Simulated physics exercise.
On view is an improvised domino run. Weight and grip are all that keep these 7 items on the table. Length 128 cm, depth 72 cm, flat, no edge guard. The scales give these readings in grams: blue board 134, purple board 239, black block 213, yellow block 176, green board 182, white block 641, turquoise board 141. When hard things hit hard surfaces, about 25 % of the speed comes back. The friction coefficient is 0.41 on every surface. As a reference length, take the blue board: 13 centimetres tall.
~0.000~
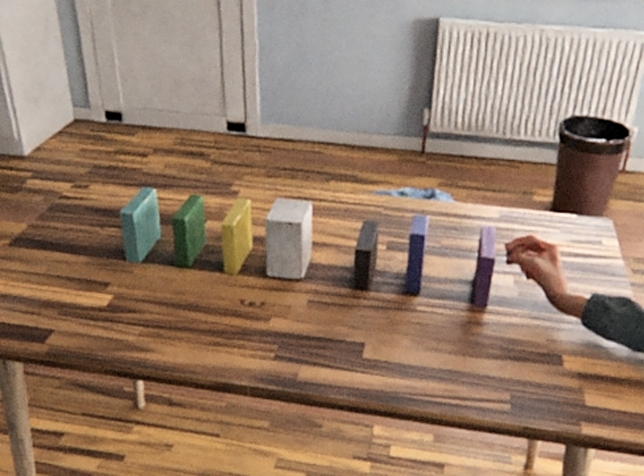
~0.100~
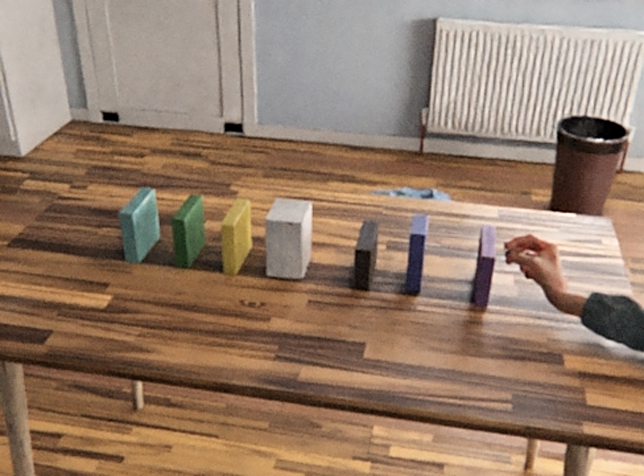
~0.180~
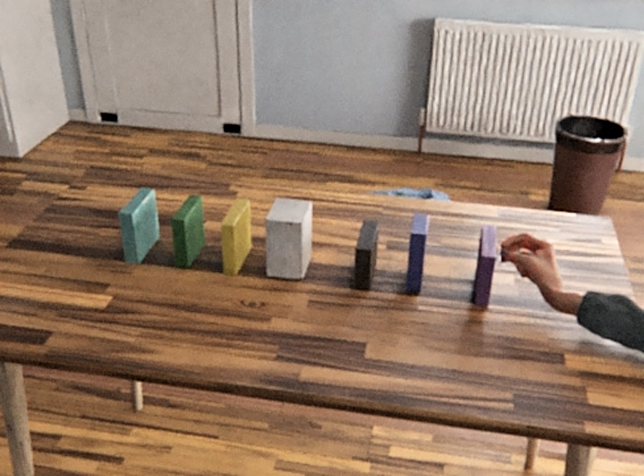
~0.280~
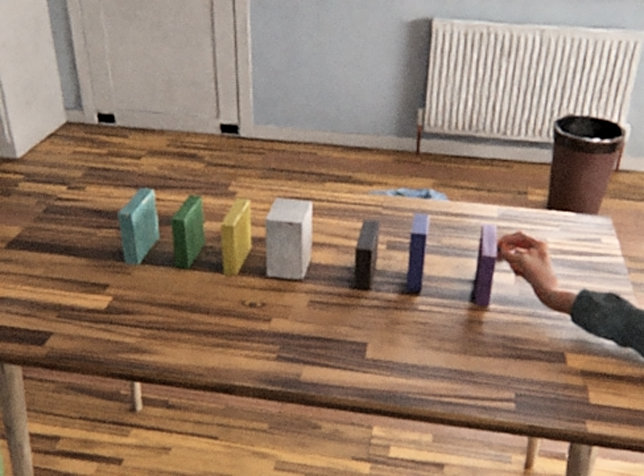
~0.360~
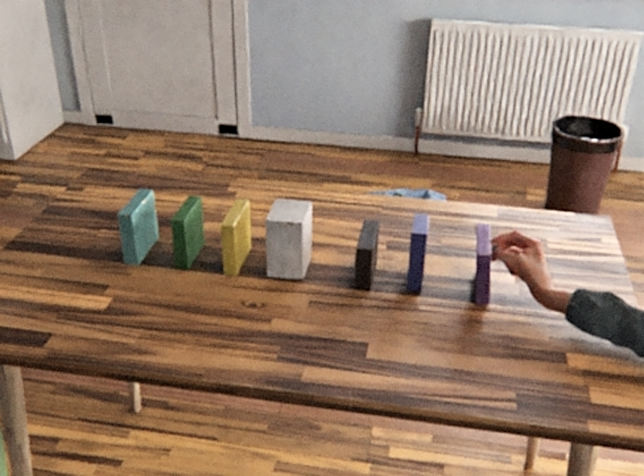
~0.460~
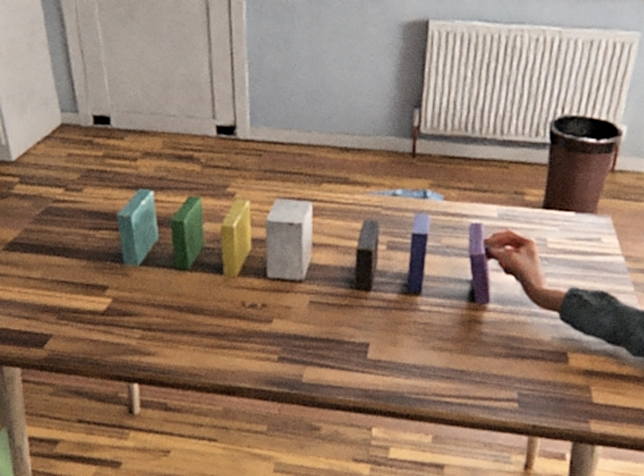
A hand reaches in from the right and tilts a purple board leftward beside a row of upright coloured blocks on a wooden table.
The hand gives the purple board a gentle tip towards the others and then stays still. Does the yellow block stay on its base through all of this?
It is spared.
After 0.66 s, purple board 46° over.
After 0.76 s, purple board 90° over; blue board 3° off upright.
After 0.96 s, purple board 90° over; blue board 30° off upright.
In the end (1.6 s), all 5 under 5 cm from the start. At the end, from the last picture's camera, yellow block near (236, 238).
